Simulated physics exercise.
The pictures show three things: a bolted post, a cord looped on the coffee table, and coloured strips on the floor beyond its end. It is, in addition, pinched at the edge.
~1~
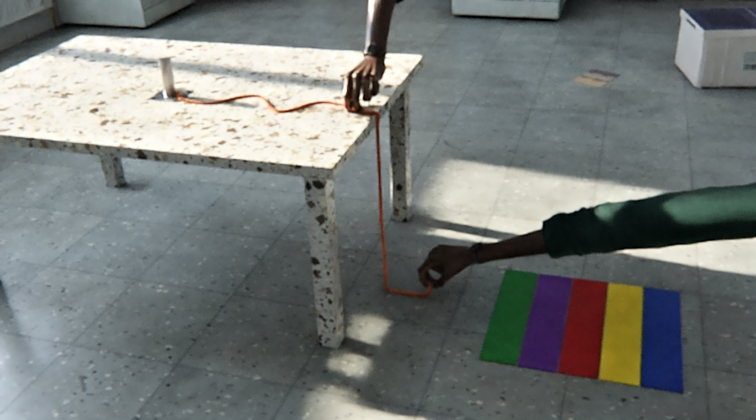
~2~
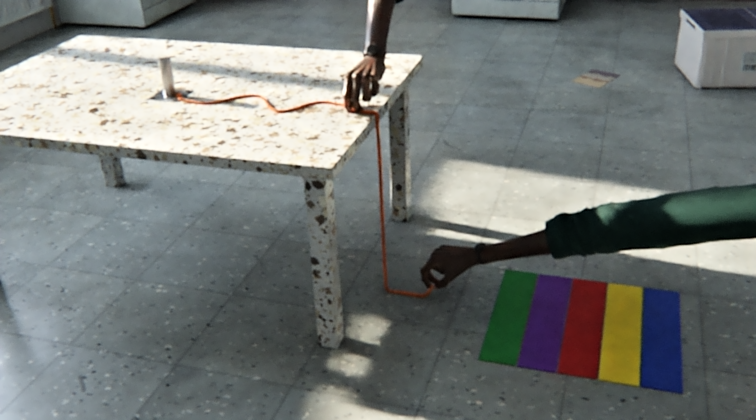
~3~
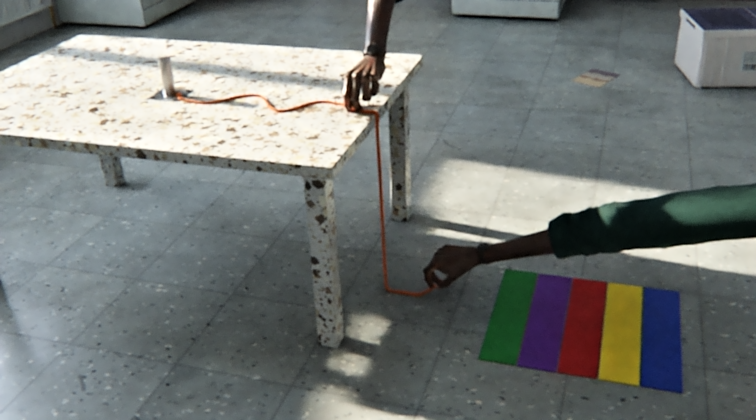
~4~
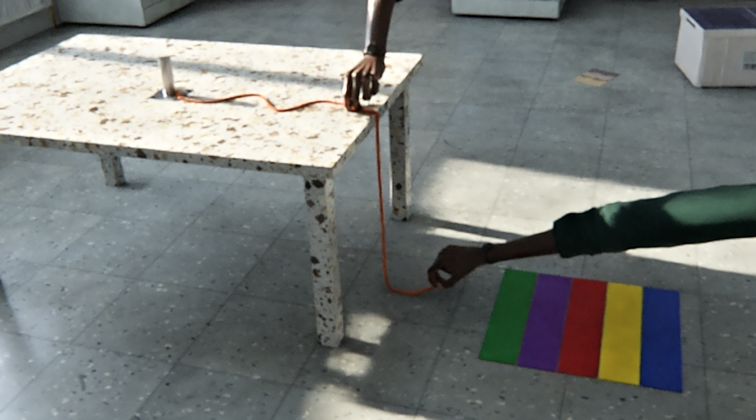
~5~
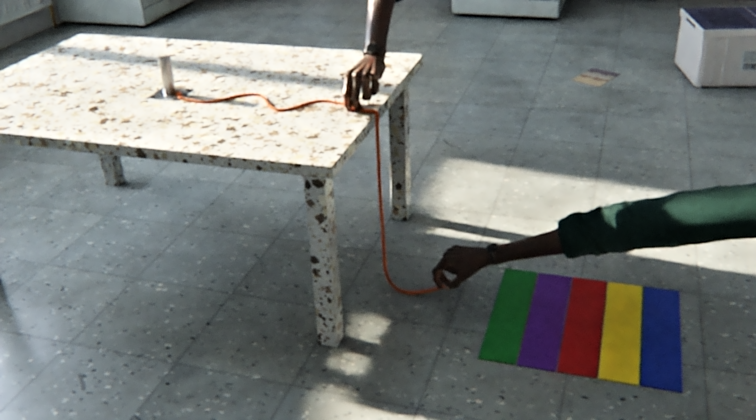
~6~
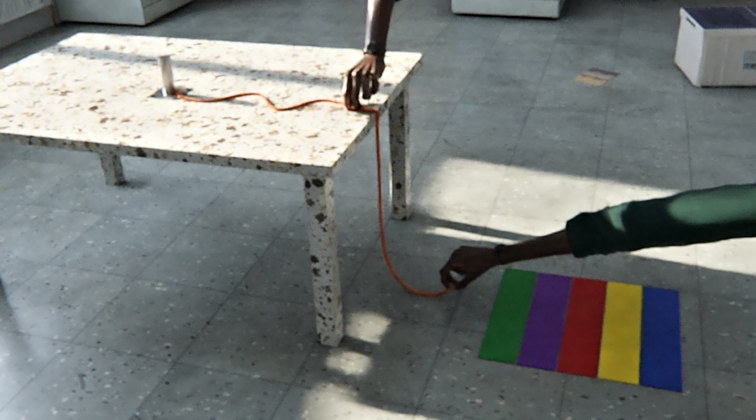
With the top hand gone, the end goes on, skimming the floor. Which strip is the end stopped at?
Stopped at yellow.
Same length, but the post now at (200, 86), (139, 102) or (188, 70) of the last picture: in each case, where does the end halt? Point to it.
Try by try, around (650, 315), (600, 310) and (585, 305).
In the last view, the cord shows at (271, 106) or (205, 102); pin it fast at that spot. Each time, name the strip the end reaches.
Try 1: Red; try 2: Yellow.
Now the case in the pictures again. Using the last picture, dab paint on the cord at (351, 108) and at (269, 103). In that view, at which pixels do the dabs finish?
Result - first point (399, 132), second point (297, 104).
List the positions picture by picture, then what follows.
The first frame shows end (430, 285); green (502, 344); purple (541, 350); red (580, 356); yellow (621, 363); blue (662, 369).
The second frame shows end (432, 286); cord through (198, 103) (267, 102) (322, 102) (378, 129) (382, 207) (385, 272).
The third frame shows end (435, 285).
The fourth frame shows end (439, 286); cord through (198, 102) (267, 101) (322, 101) (377, 128) (382, 206) (385, 271).
The fifth frame shows end (444, 286).
The sixth frame shows end (452, 287); cord through (198, 101) (267, 100) (322, 100) (377, 127) (380, 205) (392, 271).
A little later, end near (546, 300); over purple.
Next, end near (596, 307); over red.
When it is tight, end near (626, 312); over yellow. The yellow one.
